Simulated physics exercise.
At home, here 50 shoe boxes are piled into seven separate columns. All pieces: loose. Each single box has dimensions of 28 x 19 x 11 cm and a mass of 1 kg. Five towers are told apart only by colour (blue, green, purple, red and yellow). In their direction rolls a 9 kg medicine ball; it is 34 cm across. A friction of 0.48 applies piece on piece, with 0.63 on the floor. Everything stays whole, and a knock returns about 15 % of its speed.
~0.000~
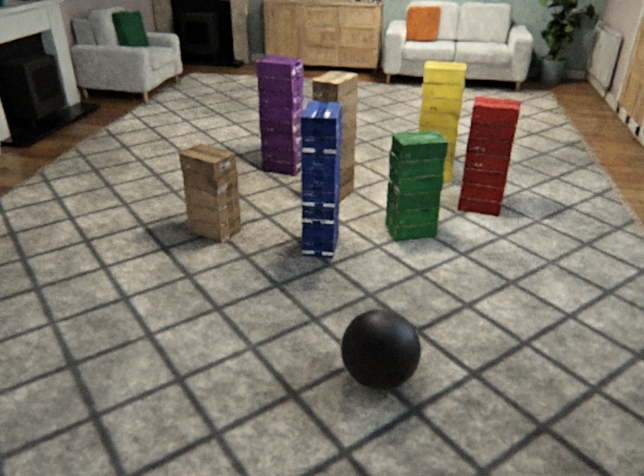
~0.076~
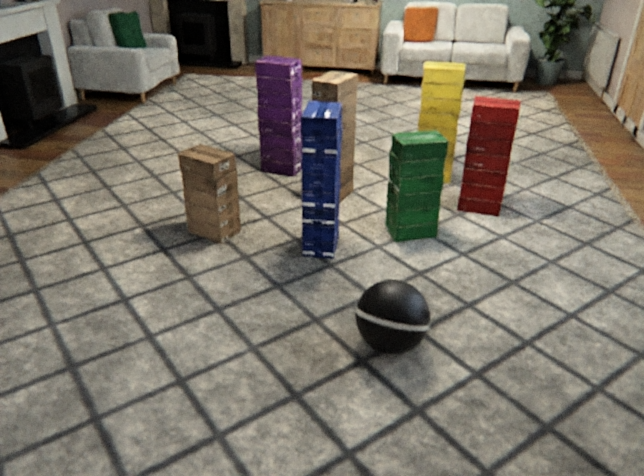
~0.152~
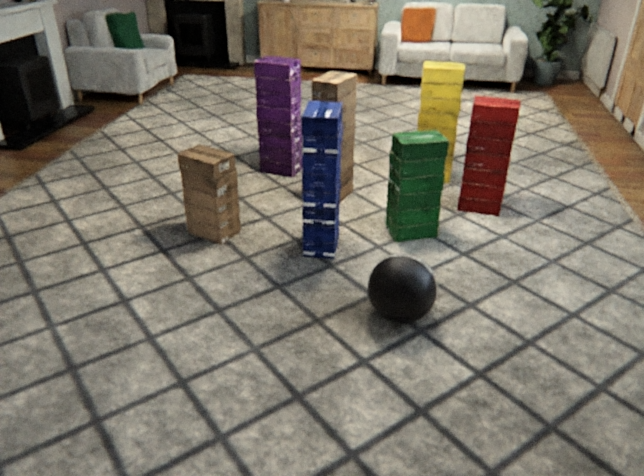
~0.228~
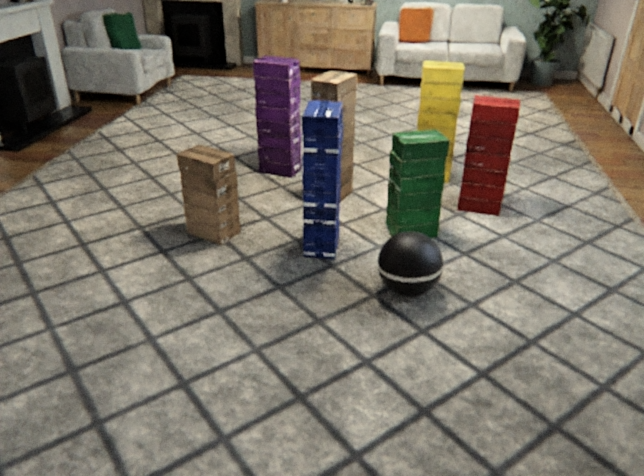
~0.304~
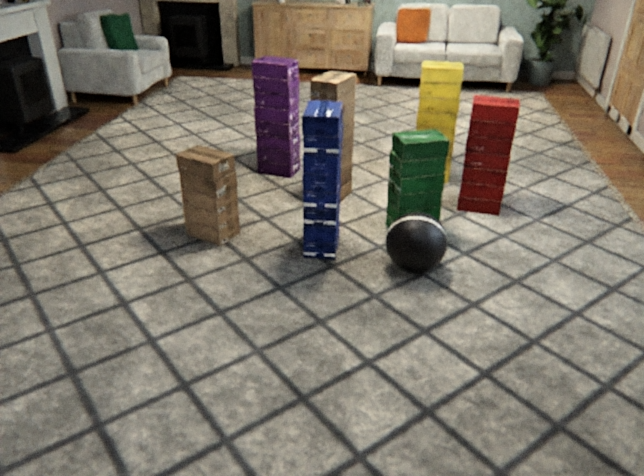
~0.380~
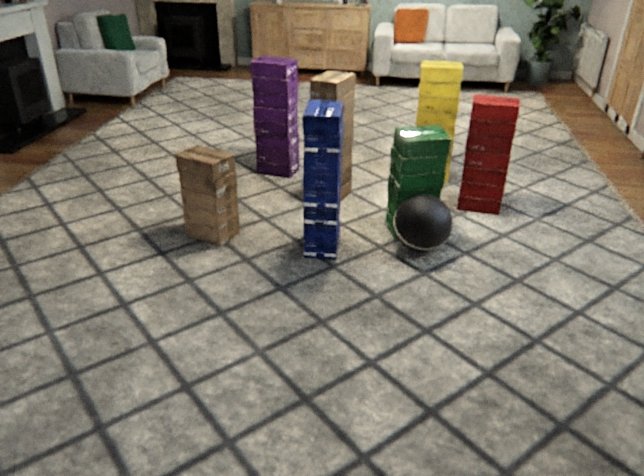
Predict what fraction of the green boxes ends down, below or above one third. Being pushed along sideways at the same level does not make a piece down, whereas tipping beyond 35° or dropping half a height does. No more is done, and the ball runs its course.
Above one third.
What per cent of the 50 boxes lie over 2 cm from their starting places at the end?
I make it 20 per cent.
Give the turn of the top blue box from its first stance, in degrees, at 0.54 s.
Roughly 0°.
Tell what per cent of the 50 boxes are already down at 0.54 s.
It's 5 percent at that point.
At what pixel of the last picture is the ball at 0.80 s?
(474, 199), roughly.
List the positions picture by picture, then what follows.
In the first frame (each place is the centre of the face we see best; the camera moves round a little), ball (381, 349) 1.08 m from contact, 3.1 m/s; top green box (425, 152); top blue box (318, 127); all as stacked.
Ball (393, 316) 84 cm from contact, 3.1 m/s; top green box (425, 151), in the second frame.
Ball (402, 288) 61 cm from contact, 3.1 m/s; top green box (426, 151), in the third frame.
Ball (410, 264) 38 cm from contact, 3.1 m/s; top green box (426, 151), in the fourth frame.
Ball (416, 242) 14 cm from contact, 3.1 m/s; top green box (426, 150), in the fifth frame.
Ball (423, 223) after contact, 1.9 m/s; top green box (427, 148) tilted 5°; top red box (495, 113); steepest lean 6°, the box at (392, 191); 6 have shifted, in the sixth frame.
By 0.54 s, ball still moving; 3 of the 6 green boxes down (3 of 50 in all colours); top green box tilted 46°.
By 0.80 s, ball still moving; 5 of the 6 green boxes down (5 of 50 in all colours); top green box on its side.
When it is over (1.9 s), ball rolling away; 5 of the 6 green boxes down (5 of 50 in all colours); top green box upside down; top red box unmoved. That is 83 per cent. In pixels of the last frame, middles, top green box near (434, 239), top red box near (495, 108).
